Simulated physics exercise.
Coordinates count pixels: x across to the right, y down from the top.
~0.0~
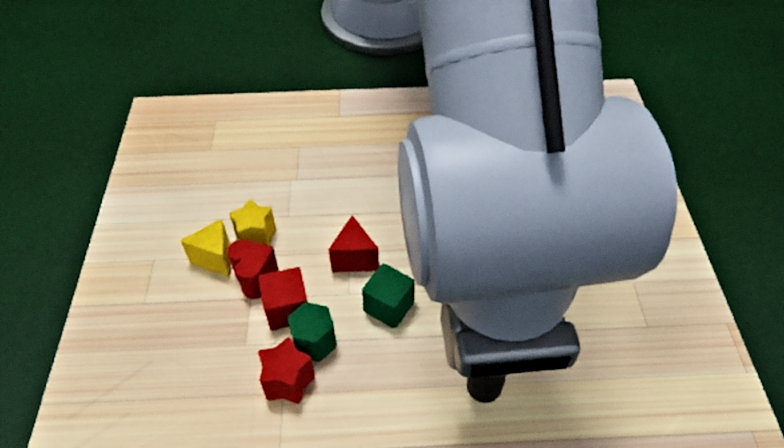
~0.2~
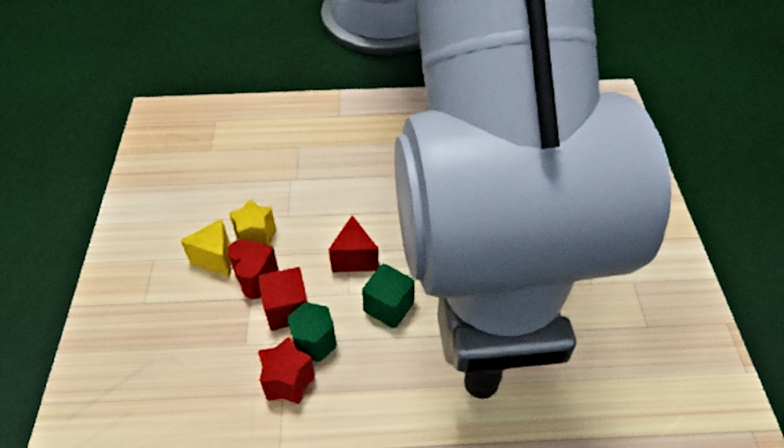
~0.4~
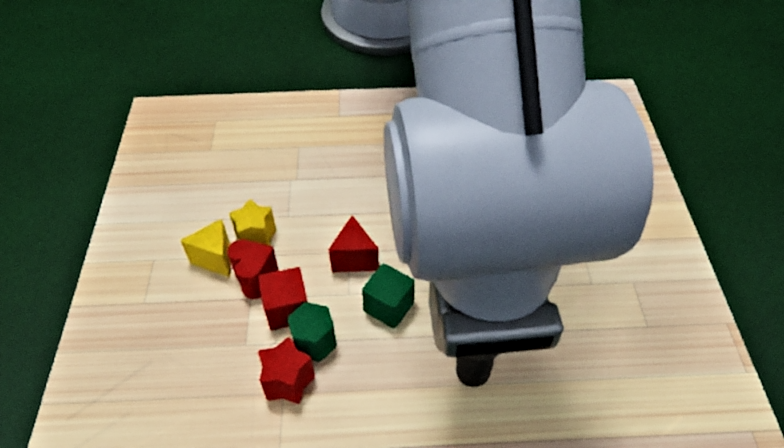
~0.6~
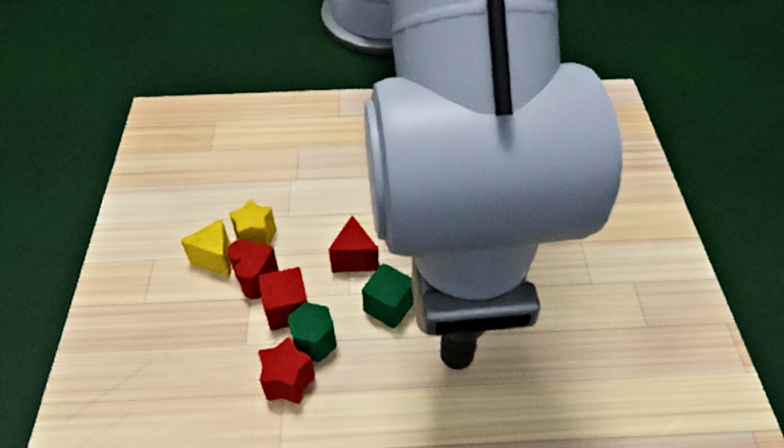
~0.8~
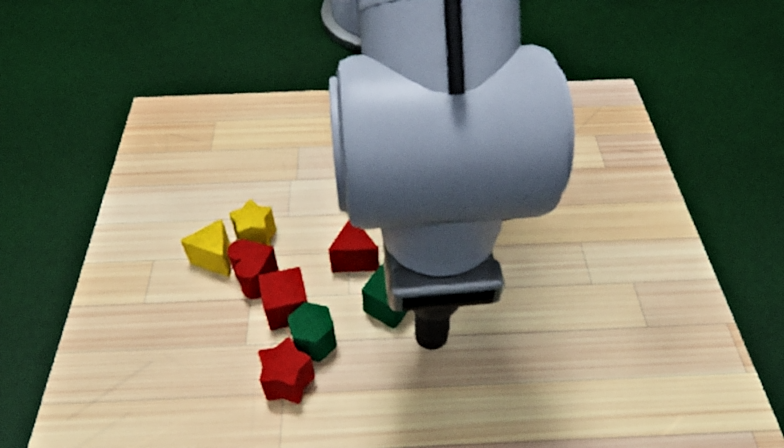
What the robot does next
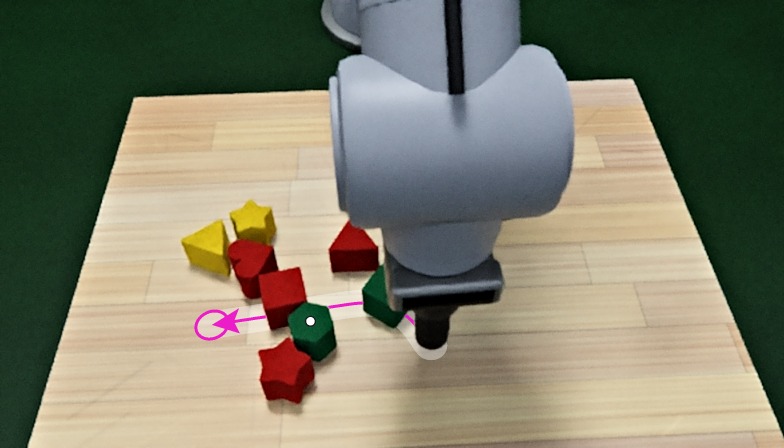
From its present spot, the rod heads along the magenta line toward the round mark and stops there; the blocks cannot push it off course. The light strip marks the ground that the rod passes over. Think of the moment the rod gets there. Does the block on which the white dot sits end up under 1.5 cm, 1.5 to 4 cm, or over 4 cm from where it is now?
Below 1.5 cm.
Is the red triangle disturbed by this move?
The result: It moves.
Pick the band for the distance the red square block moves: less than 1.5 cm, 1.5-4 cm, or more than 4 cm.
I'd go with over 4 cm for this block.
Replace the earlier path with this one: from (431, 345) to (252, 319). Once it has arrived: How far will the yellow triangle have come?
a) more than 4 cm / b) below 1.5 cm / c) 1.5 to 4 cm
That would be c.
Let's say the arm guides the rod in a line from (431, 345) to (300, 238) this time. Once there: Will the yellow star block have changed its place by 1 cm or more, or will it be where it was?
The block in question stays where it was by the end.
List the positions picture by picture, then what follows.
In the first frame, lower end of the rod at (484, 388), tops of blocks, red heart at (249, 256), red square block at (282, 287), green hexagonal block at (310, 321), red triangle at (353, 237), green square block at (388, 285).
In the second frame, rod at (481, 384), blocks as before.
In the third frame, rod at (473, 372), blocks as before.
In the fourth frame, rod at (457, 355), blocks as before.
In the fifth frame, rod at (431, 336), red heart at (249, 256), red square block at (282, 287), green hexagonal block at (310, 321), red triangle at (353, 237), green square block partly hidden.
The drawn path runs from (431, 345) through (371, 303) and (292, 313) to (212, 325); the dot is on the green hexagonal block.
The first path, step by step. One third of the way, rod at (369, 294); red triangle at (348, 227), turned 15° anticlockwise; green square block at (352, 255), turned 40° clockwise.
Two thirds of the way, rod at (290, 304); red heart at (242, 254), turned 30° clockwise; red square block at (248, 291); red triangle at (347, 225); green square block at (346, 253), turned 45° clockwise.
At the end, rod at (208, 316); red heart at (241, 253), turned 35° clockwise; red square block at (173, 287), turned 55° clockwise; green hexagonal block not moved; red triangle at (347, 225); green square block at (346, 253), turned 45° clockwise.
